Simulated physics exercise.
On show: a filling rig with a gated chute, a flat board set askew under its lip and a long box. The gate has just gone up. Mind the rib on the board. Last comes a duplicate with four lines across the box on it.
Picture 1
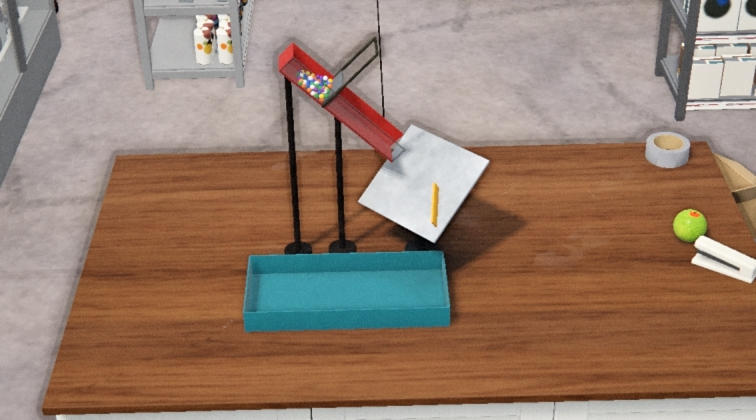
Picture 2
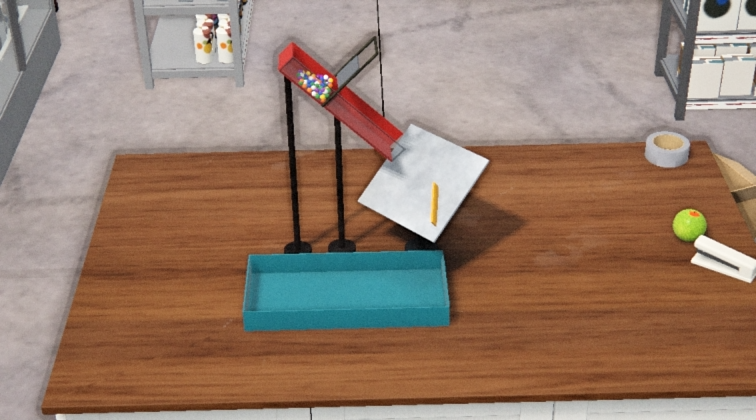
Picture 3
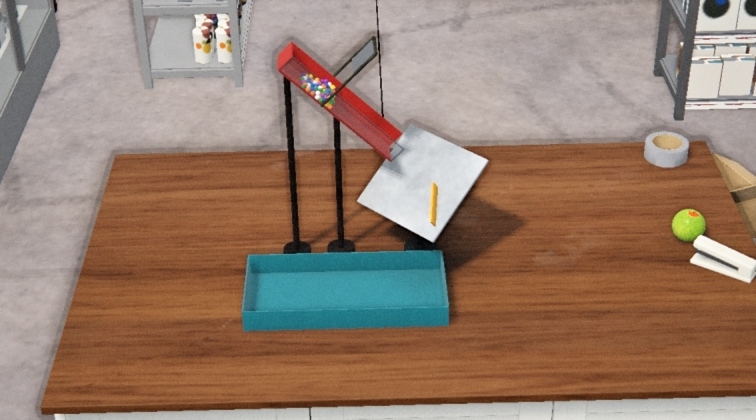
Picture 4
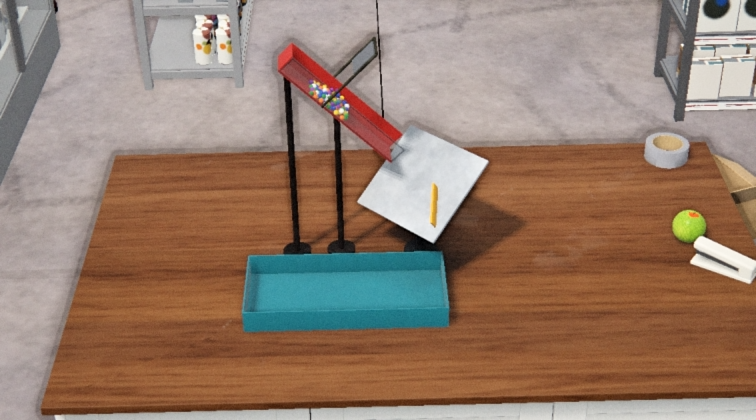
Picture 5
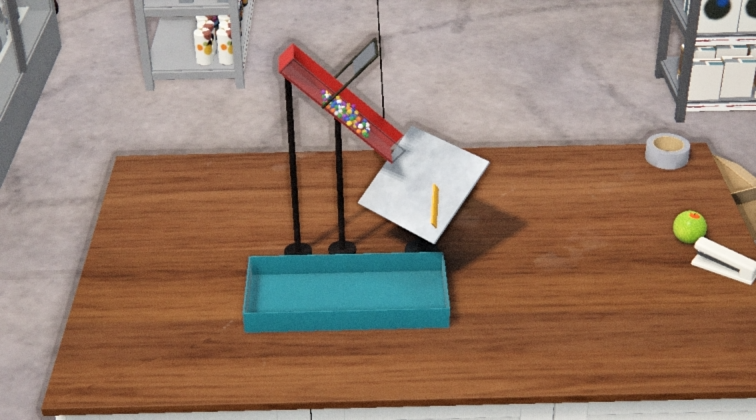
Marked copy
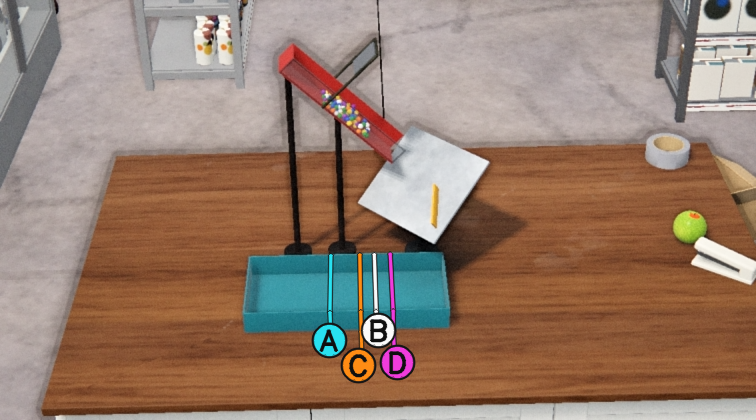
At first, small multicolored beads sit bunched near the top of a sloping red chute, beside a raised gate, above a tilted pale board with an orange rib and an empty teal box. The beads then slide down the chute to the right, spreading out as they near its lower part.
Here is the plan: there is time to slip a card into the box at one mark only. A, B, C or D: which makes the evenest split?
Line D does it best.
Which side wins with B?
The right side.
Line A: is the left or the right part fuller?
More lands on the right.
On the marked copy, line A crosses the front rim at (329, 311); line B crosses the front rim at (376, 310); line C crosses the front rim at (360, 311); line D crosses the front rim at (393, 310).
With A, of what is caught, about a tenth on the left of the divider, almost all on the right.
With B, of what is caught, roughly a quarter on the left of the divider, the larger part on the right.
With C, of what is caught, roughly a quarter on the left of the divider, the larger part on the right.
With D, of what is caught, roughly half on the left of the divider, roughly half on the right.
